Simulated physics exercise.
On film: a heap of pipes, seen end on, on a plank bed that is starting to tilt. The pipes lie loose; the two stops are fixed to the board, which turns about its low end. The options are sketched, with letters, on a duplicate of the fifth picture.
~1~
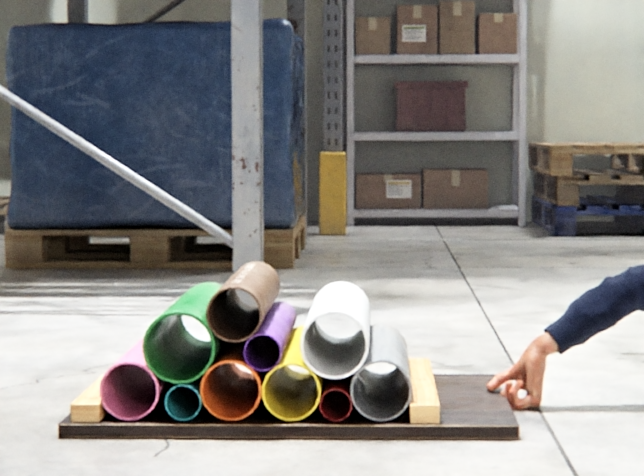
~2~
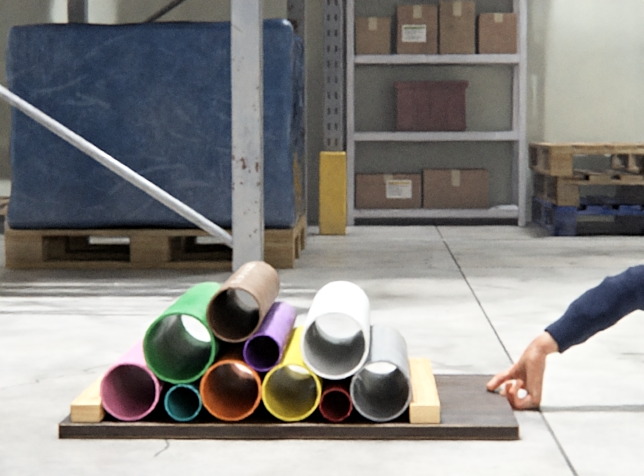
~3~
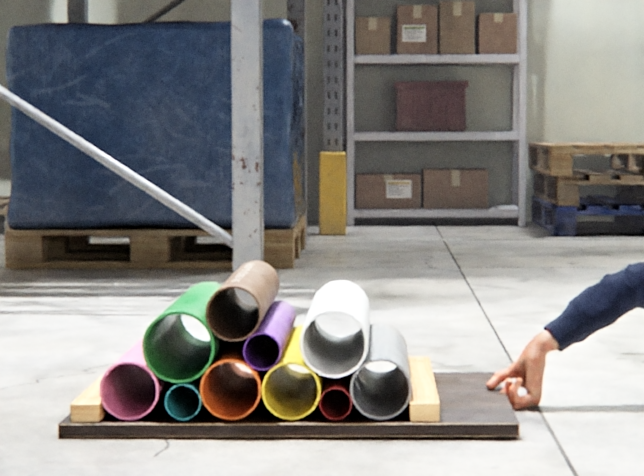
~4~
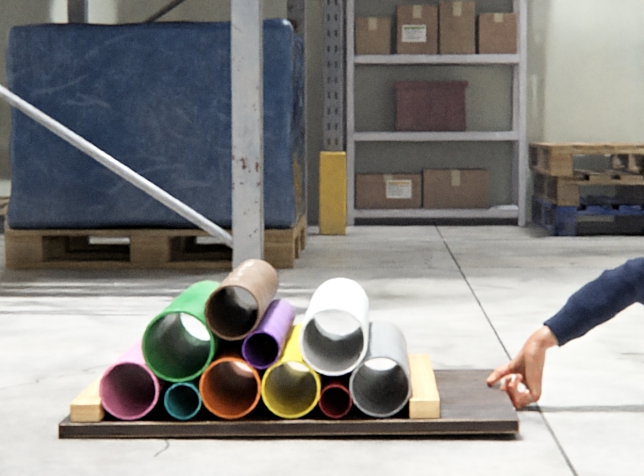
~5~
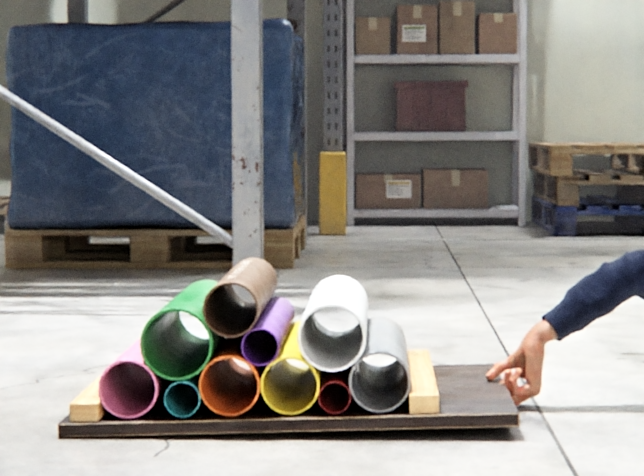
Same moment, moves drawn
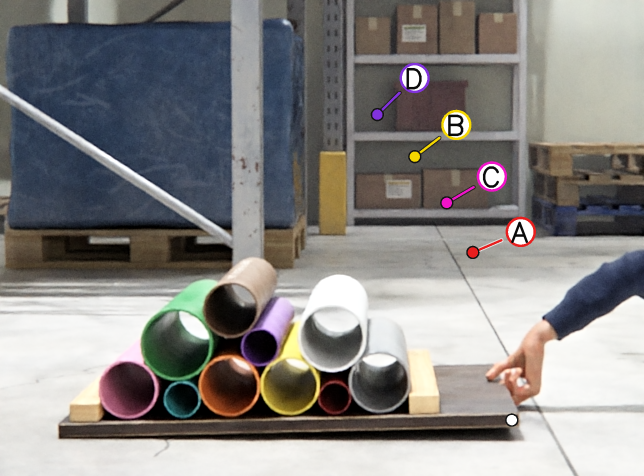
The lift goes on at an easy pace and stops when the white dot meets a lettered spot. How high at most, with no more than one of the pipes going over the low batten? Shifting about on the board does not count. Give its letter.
The last mark within the limit is B.
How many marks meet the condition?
The number is three.
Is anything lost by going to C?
At C: No.
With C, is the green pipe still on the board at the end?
Yes.
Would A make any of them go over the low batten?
No.
On the marked copy, A at (473, 252); B at (415, 157); C at (447, 203); D at (378, 114); the white dot at (512, 420).
Following B. Soon after the start, board at 21°.
Later, board at 37°.
In the end, board at 37°, one over the low batten (green).
As for the rest, A none over the low batten; C none over the low batten; D seven over the low batten.
